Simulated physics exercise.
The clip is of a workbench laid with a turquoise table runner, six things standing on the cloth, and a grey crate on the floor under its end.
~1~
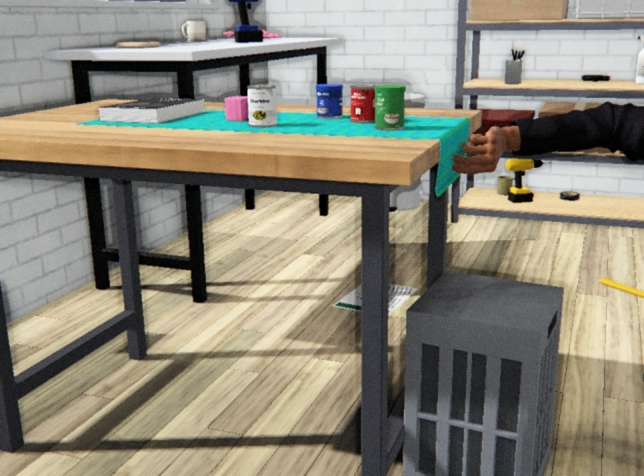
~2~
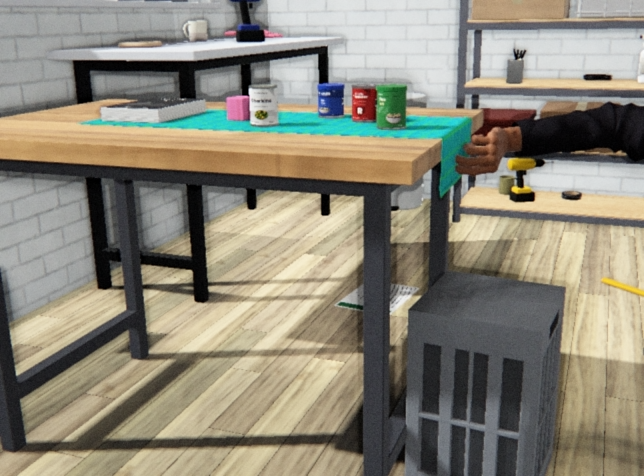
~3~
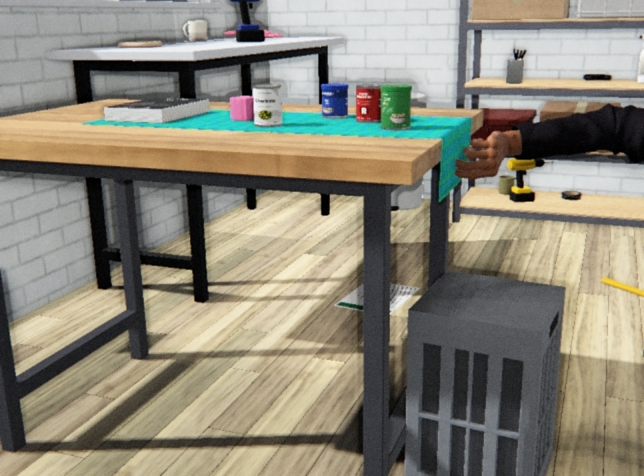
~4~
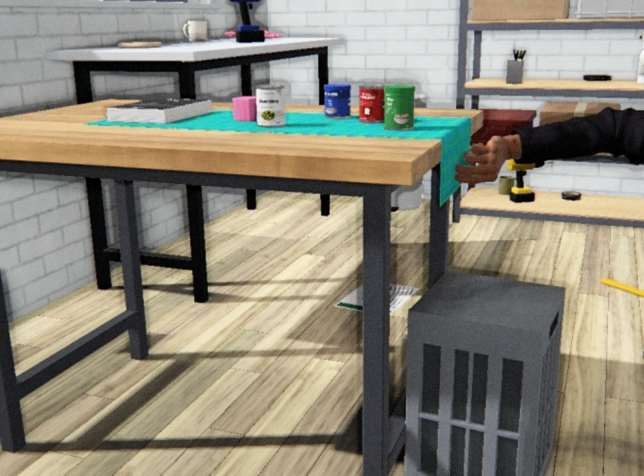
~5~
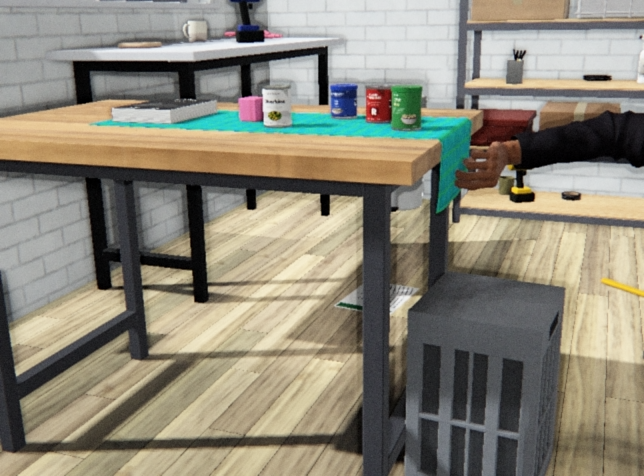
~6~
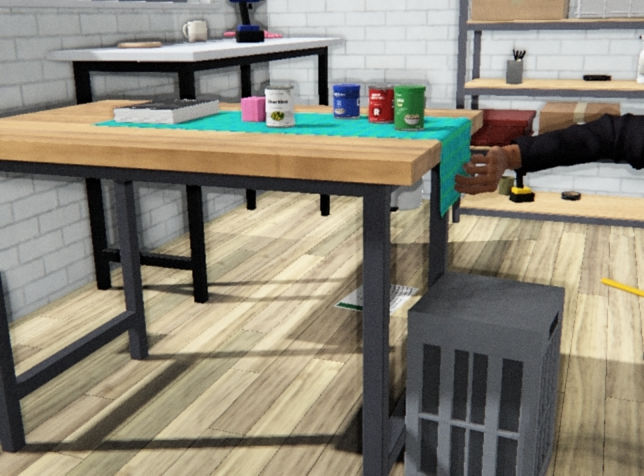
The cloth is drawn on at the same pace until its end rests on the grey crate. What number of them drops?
The workbench loses two.
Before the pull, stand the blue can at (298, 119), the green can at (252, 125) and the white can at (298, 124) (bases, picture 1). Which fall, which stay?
The blue can keeps its place on top; the green can holds on; the white can survives.
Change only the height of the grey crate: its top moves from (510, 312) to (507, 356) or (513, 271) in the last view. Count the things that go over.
It would be 3 and 1.
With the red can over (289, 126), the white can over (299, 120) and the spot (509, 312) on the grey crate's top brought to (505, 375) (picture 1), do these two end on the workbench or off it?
The red can falls, the white can goes over.
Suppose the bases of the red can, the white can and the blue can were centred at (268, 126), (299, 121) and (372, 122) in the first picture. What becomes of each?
The red can holds on, the white can holds on, the blue can drops off.
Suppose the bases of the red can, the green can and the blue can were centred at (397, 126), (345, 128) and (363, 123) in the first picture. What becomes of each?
The red can is carried off, the green can comes down, the blue can falls.
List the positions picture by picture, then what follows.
Hem (437, 197); green can (390, 86); red can (363, 86); blue can (329, 85); white can (262, 86); pink cube (239, 97); top of the crate (509, 312), in the first picture.
Hem (441, 197); green can (392, 86), in the second picture.
Hem (439, 202); red can (369, 85), in the third picture.
Hem (440, 207); blue can (338, 85); top of the crate (510, 312), in the fourth picture.
Hem (436, 213); white can (277, 86), in the fifth picture.
Hem (442, 218); green can (410, 87); red can (382, 86); blue can (347, 85); white can (280, 86); pink cube (255, 98), in the sixth picture.
A little later, hem near (455, 258); green can gone.
Next, hem on the crate; green can and red can gone.
When it is over, hem on the crate; green can and red can gone. The count of fallen things is two.
